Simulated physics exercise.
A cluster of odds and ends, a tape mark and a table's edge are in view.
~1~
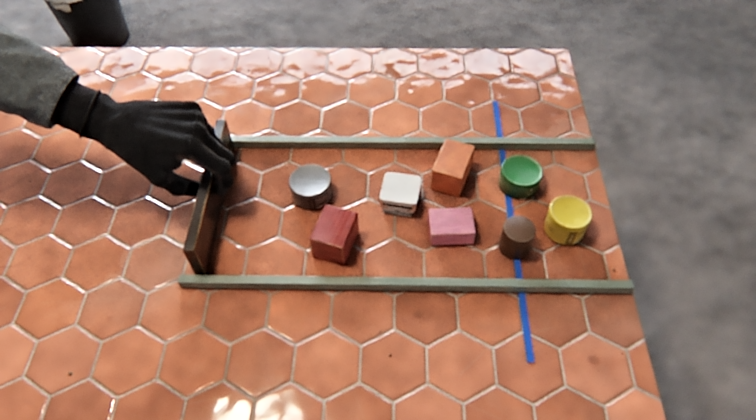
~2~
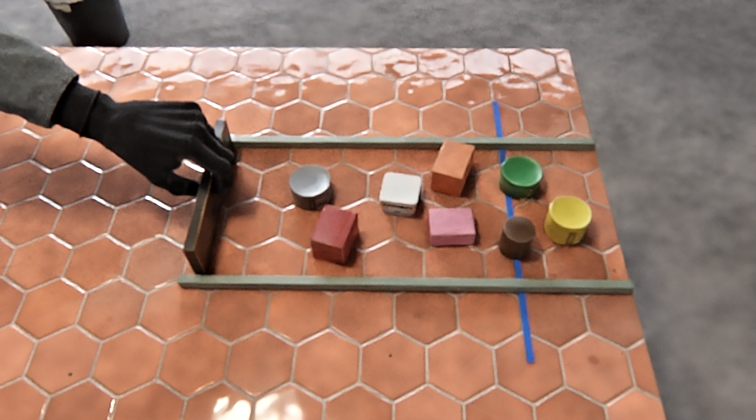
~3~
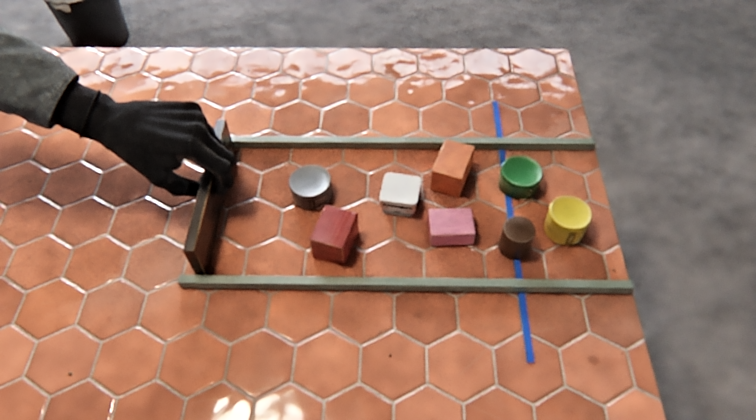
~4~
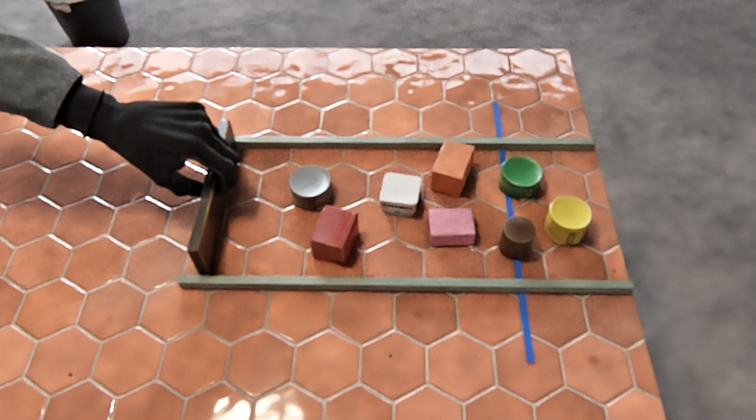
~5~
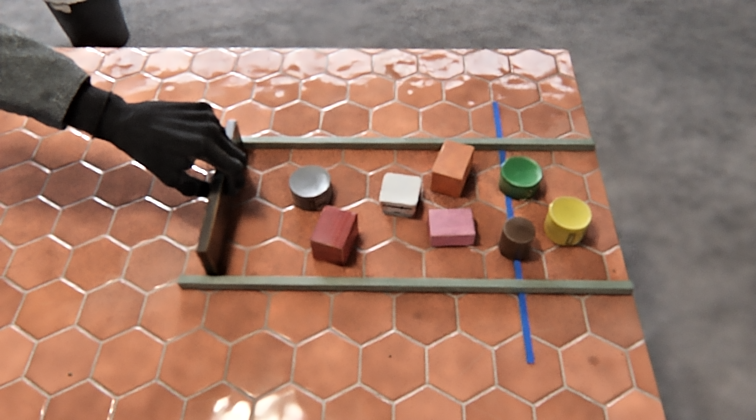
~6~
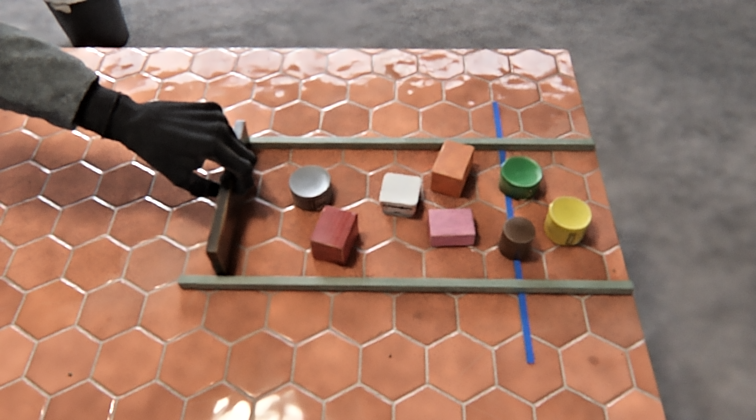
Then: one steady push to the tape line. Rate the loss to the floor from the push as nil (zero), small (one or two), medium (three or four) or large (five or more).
The loss is nil.
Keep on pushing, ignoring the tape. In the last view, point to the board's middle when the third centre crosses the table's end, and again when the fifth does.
(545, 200), later (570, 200).
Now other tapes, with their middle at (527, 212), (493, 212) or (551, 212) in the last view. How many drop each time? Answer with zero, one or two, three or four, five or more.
Taking the tapes one at a time, the count is either one or two, then none at all, then either three or four.
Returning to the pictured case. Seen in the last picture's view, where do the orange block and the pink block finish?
You'll find the orange block at roughly (539, 157) and the pink block at roughly (574, 247).
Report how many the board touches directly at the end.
The count comes out at 2.
Soon after, none off yet; yellow tub at rest near (567, 221); green tub at rest near (520, 178); brown lid at rest near (517, 239).
After that, none off yet; yellow tub at rest near (573, 219); green tub displaced about its own width near (554, 172); brown lid displaced about its own width near (565, 247).
In the end, the number that fall off is zero.
